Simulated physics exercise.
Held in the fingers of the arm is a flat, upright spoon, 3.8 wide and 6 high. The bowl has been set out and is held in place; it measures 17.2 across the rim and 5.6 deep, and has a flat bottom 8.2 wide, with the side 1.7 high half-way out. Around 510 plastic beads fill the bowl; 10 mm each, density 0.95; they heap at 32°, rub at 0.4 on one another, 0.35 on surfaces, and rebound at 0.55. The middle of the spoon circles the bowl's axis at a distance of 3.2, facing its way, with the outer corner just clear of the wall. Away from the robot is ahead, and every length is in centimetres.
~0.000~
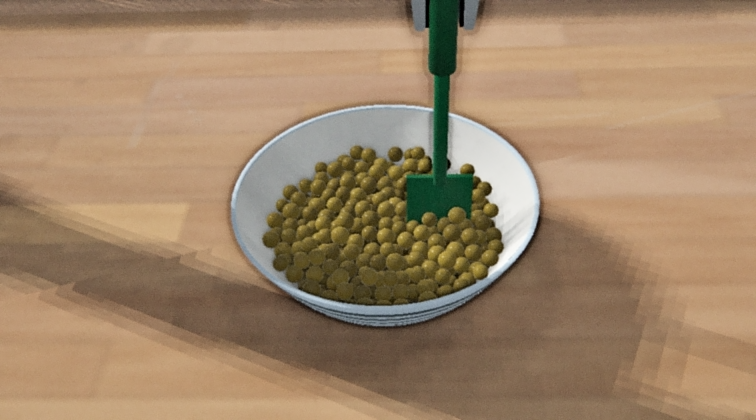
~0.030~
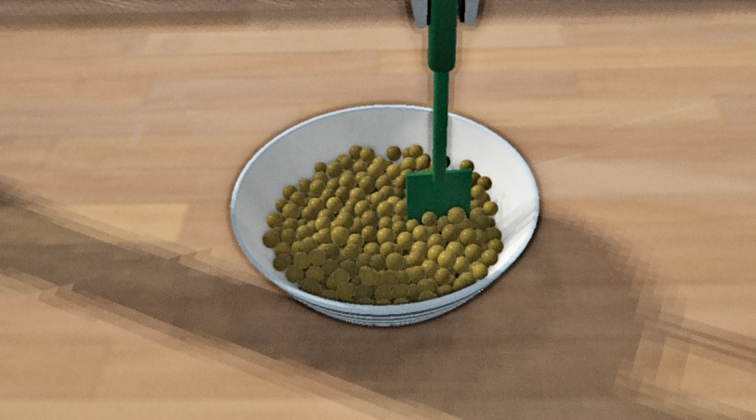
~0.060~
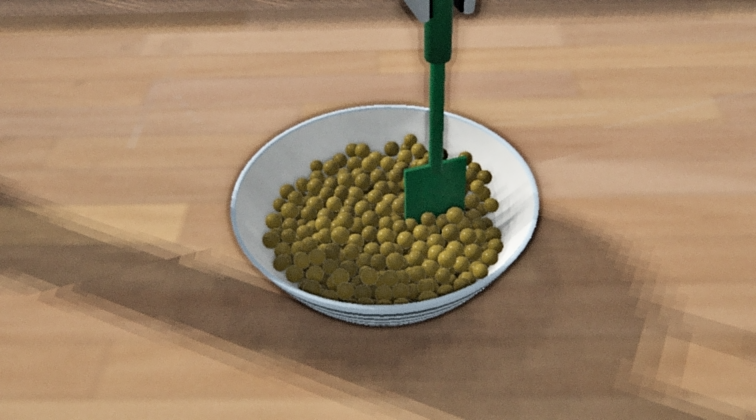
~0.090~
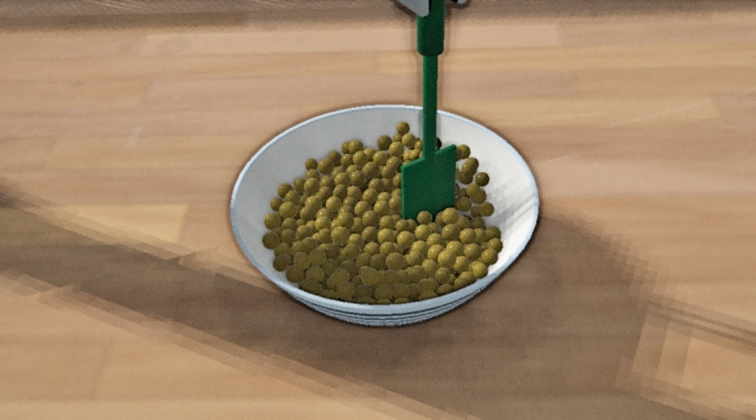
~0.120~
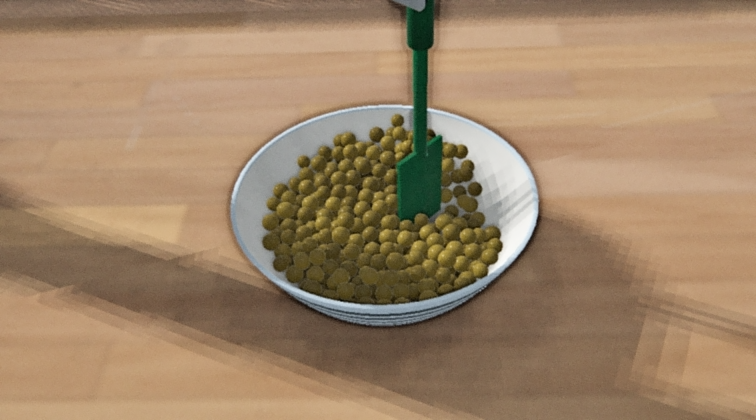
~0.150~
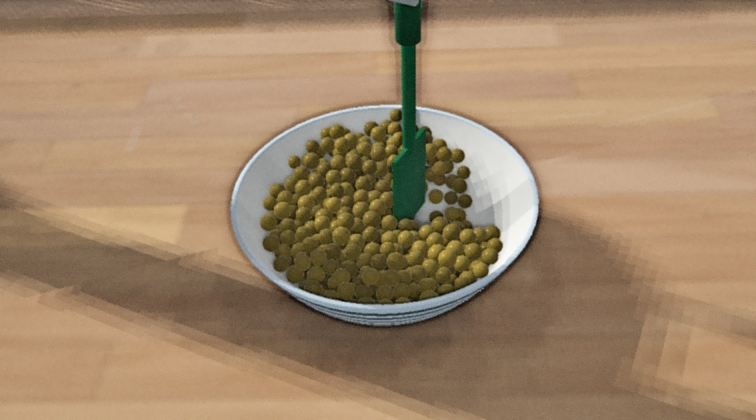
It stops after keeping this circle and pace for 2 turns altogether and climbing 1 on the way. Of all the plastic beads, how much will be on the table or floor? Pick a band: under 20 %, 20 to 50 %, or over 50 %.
Under 20 %.
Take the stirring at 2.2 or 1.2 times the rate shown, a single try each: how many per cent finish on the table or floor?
40 % and 10 %.
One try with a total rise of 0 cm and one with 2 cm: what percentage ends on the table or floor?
First try about 15 per cent, second about 5 per cent.
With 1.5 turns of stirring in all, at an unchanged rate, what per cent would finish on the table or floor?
That would give some 10 percent.
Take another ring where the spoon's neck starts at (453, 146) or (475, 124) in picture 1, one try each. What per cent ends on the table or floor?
Near 20 and 15 in a hundred, one try each.
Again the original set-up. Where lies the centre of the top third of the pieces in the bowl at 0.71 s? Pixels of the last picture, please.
About (458, 222).
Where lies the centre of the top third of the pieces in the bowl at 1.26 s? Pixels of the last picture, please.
The centre is close to (352, 260).
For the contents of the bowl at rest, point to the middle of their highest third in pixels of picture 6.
It is centred around (444, 191).
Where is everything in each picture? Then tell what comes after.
Spoon neck at (440, 155), 0° round; upper third of the load around (382, 225), from x 270 to 495, top at y 155; 509 in the bowl, in the first picture.
Spoon neck at (440, 151), 5° round; upper third of the load around (382, 225), from x 270 to 495, top at y 150, in the second picture.
Spoon neck at (436, 143), 19° round; upper third of the load around (386, 214), from x 270 to 495, top at y 140, in the third picture.
Spoon neck at (429, 135), 33° round; upper third of the load around (382, 206), from x 270 to 495, top at y 130, in the fourth picture.
Spoon neck at (420, 129), 47° round; upper third of the load around (371, 199), from x 270 to 495, top at y 120, in the fifth picture.
Spoon neck at (409, 124), 61° round; upper third of the load around (364, 190), from x 270 to 495, top at y 115; 509 in the bowl, in the sixth picture.
By 0.71 s, 321° round, highest piece 8 above the table; 486 in the bowl, 23 on the table or floor.
By 1.26 s, 221° round, highest piece 7 above the table; 481 in the bowl, 27 on the table or floor, 1 in flight or on the tool.
By 1.74 s, 0° round, highest piece 6 above the table; 479 in the bowl, 29 on the table or floor, 1 in flight or on the tool.
By 2.44 s, 0° round, highest piece 6 above the table; 479 in the bowl, 30 on the table or floor.
Final count, 479 in the bowl, 30 on the table or floor. That is 6 % on the table or floor.
